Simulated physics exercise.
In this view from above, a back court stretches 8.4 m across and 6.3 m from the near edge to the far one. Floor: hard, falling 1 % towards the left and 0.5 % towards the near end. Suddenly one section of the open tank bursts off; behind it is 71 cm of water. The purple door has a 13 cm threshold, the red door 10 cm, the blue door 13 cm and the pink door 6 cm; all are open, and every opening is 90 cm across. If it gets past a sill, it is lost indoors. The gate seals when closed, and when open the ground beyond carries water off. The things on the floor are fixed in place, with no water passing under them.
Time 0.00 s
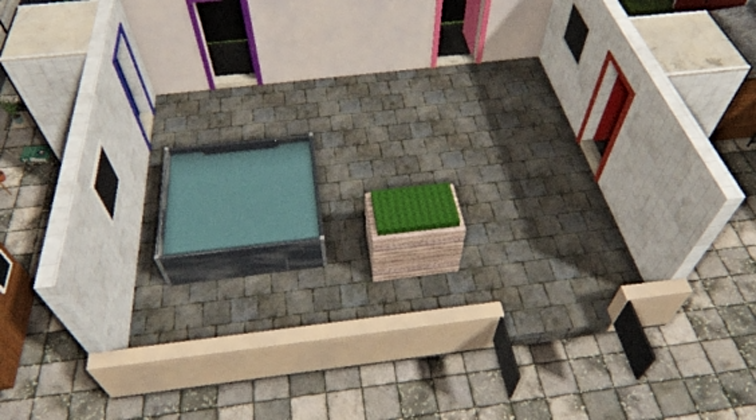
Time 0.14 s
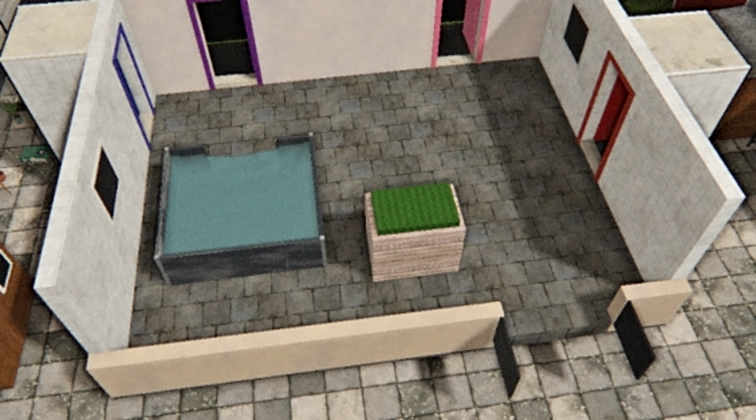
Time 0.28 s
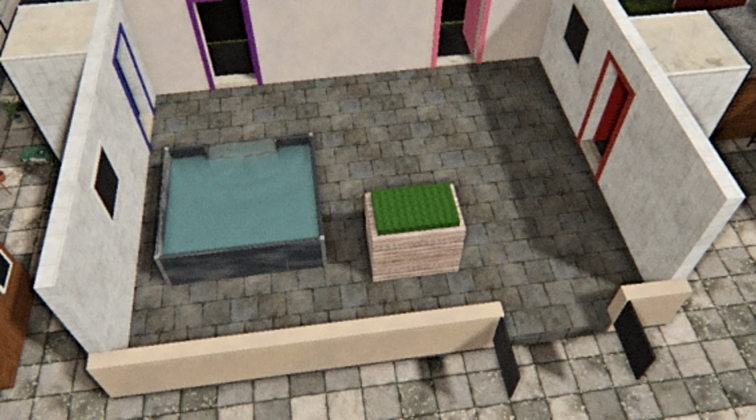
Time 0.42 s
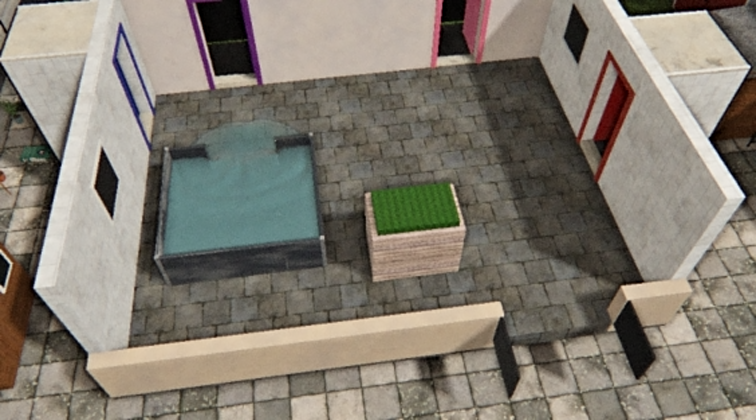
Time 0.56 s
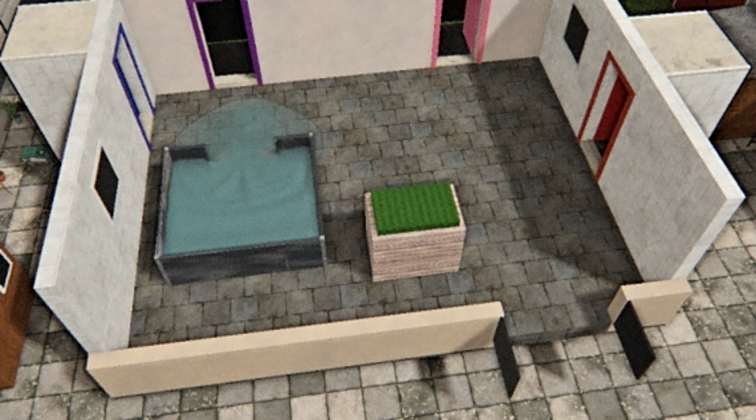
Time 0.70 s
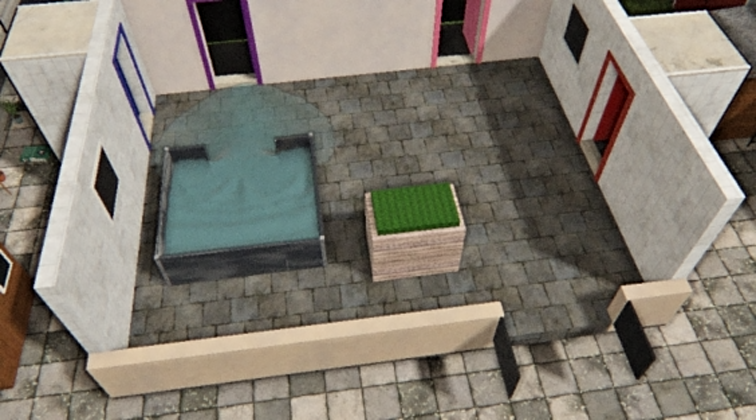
Water sits still in an open dark-walled tank beside a grass-topped block in a walled court, until a section of the tank's far side gives way. It pours through the gap and fans out over the paving in a widening, thinning rounded sheet towards the back wall.
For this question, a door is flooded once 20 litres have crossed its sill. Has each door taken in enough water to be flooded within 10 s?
Result: The purple door lets in more than the limit; the red door lets in less than the limit; the blue door lets in more than the limit; the pink door lets in less than the limit.
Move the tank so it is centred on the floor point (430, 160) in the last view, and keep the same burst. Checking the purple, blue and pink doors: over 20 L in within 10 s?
Compared with that limit, purple falls short, blue overshoots and pink overshoots.
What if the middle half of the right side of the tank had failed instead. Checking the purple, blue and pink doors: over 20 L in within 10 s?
Door by door - purple: Within bounds, blue: Within bounds, pink: Out of bounds.
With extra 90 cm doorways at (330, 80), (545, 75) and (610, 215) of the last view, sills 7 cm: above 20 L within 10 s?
Door 1: Higher; door 2: Higher; door 3: Lower.
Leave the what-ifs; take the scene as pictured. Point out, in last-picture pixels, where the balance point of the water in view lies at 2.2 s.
Near (250, 174).
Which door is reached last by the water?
Red.
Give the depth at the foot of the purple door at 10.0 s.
Depth: Approx. 11.0 cm.
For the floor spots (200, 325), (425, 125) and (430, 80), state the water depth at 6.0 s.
Roughly 3, 4, 6 cm.
After 1.4 s water covers 20 % of the floor and is deepest (42 cm) near (156, 96); purple door 30 cm at the sill, 104 L in, red door not reached, blue door 9 cm at the sill, 0 L in, pink door not reached.
After 2.2 s water covers 25 % of the floor and is deepest (43 cm) near (199, 91); purple door 37 cm at the sill, 246 L in, red door not reached, blue door 20 cm at the sill, 7 L in, pink door not reached.
After 3.5 s water covers 40 % of the floor and is deepest (30 cm) near (156, 96); purple door 26 cm at the sill, 405 L in, red door not reached, blue door 19 cm at the sill, 38 L in, pink door 5 cm at the sill, 0 L in.
After 6.0 s water covers 70 % of the floor and is deepest (22 cm) near (156, 96); purple door 19 cm at the sill, 514 L in, red door 6 cm at the sill, 0 L in, blue door 18 cm at the sill, 97 L in, pink door 5 cm at the sill, 0 L in.
After 10.0 s water covers 95 % of the floor and is deepest (16 cm) near (127, 363); purple door 11 cm at the sill, 538 L in, red door 5 cm at the sill, 0 L in, blue door 12 cm at the sill, 115 L in, pink door 5 cm at the sill, 0 L in.
